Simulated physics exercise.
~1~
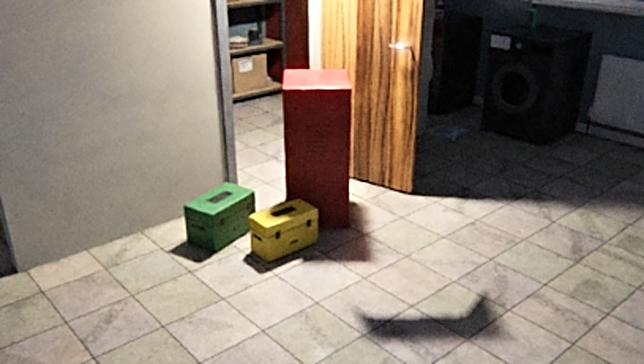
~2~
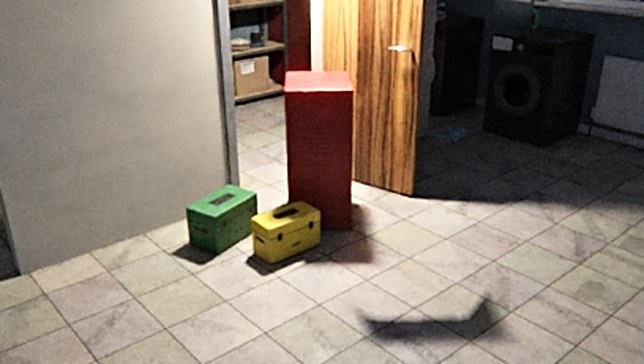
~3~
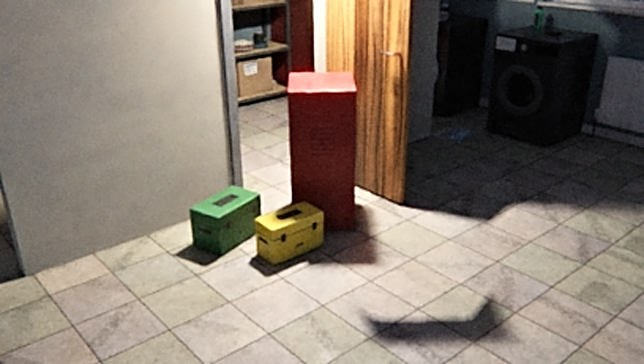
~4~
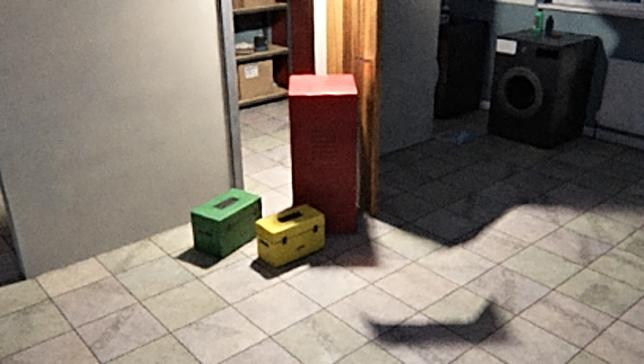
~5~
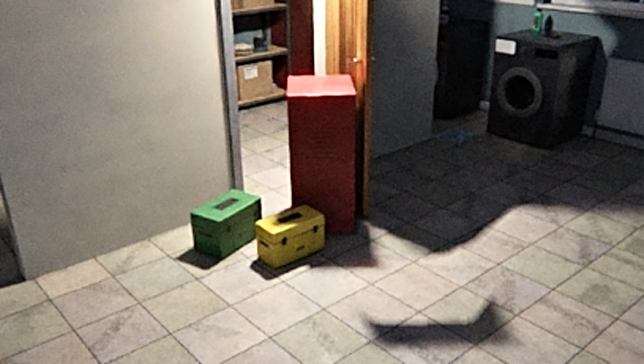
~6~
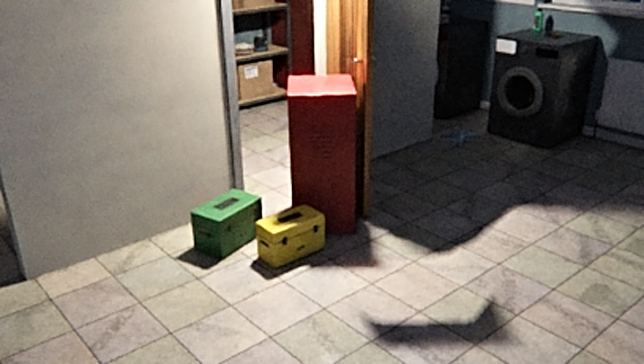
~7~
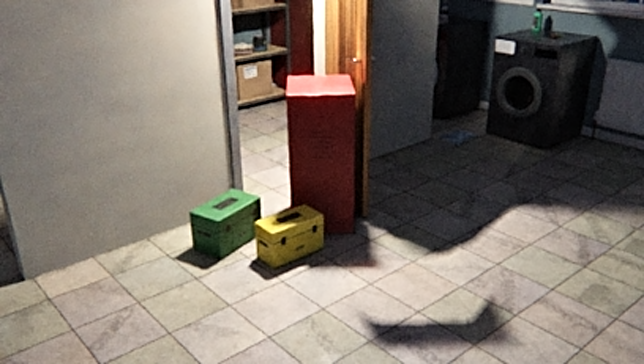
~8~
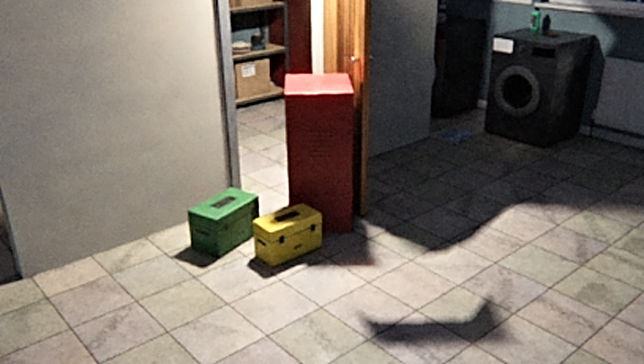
A wooden door swings partway toward a tall red box and two toolboxes, then stops, still open.
